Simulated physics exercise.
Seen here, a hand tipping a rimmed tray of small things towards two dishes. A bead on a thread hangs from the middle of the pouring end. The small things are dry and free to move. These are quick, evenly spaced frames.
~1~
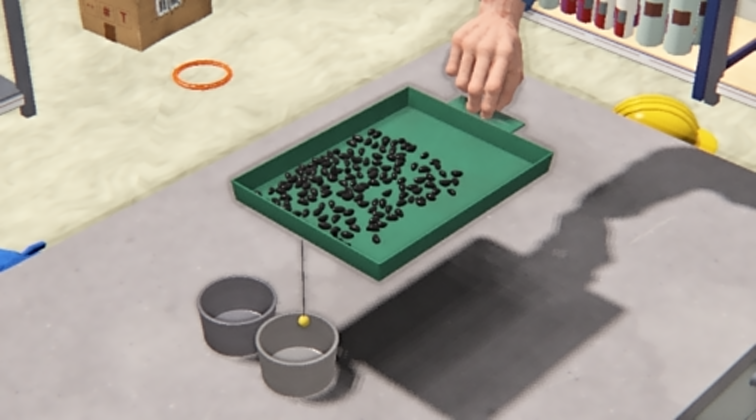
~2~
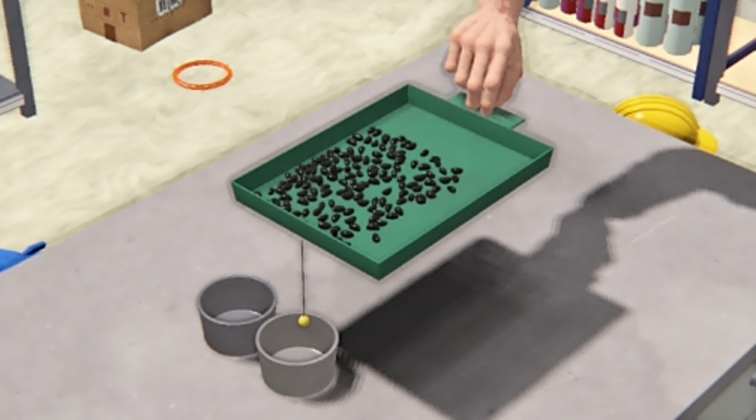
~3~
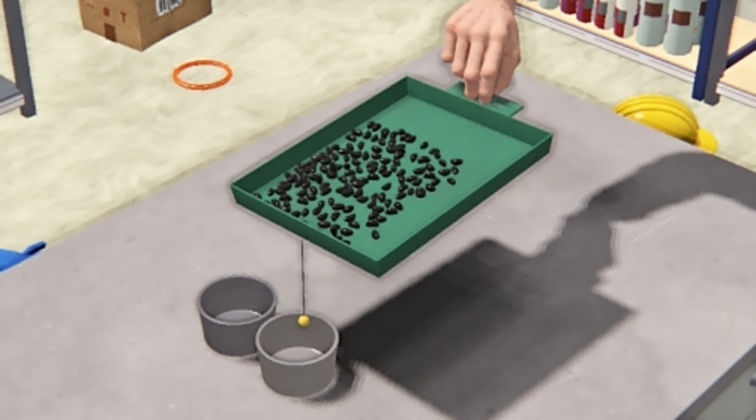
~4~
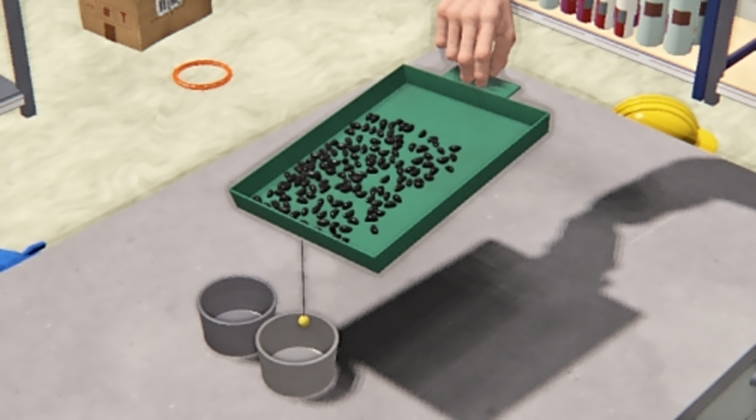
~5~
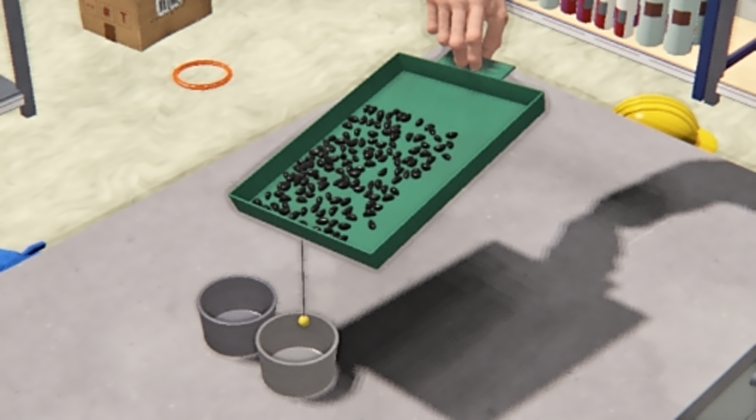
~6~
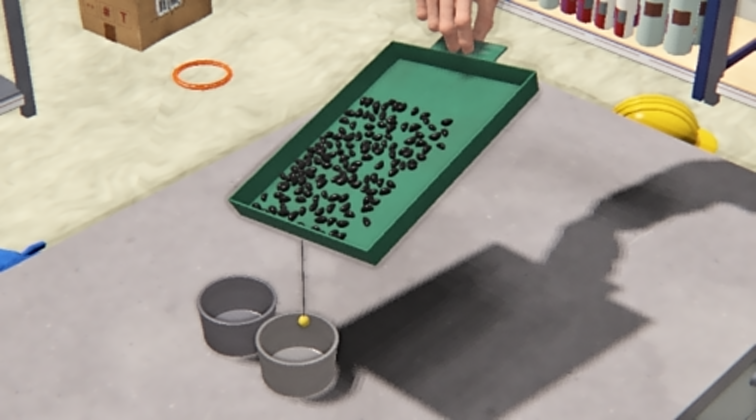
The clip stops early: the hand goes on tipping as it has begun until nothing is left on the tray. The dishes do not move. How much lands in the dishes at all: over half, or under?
The two hold more than half of the load.
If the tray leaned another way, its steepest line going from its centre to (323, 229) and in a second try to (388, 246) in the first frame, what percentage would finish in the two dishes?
First some 10, then 0 per cent.
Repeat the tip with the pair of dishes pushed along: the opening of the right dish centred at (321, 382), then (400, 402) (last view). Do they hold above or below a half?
At the first place under half, at the second less than half.
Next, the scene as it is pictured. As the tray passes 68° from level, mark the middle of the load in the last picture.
Roughly at (287, 179).
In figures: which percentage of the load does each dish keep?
For the left dish some 70 %, for the right dish some 0 %.
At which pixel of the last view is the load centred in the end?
At about (240, 328).
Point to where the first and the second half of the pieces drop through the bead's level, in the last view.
Around (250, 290) and then (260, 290).
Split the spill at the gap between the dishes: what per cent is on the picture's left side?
Close to 70 per cent.
Soon after the last picture, tray tipped steeply; all on the tray.
A little later, tray tipped past a quarter turn; most on the tray; a small part in the left dish; a stray few outside both; a stray few in the air.
Later still, tray tipped past a quarter turn; a stray few in the right dish; about two thirds in the left dish; about a quarter outside both.
At rest, tray tipped past a quarter turn; a stray few in the right dish; about two thirds in the left dish; about a quarter outside both.
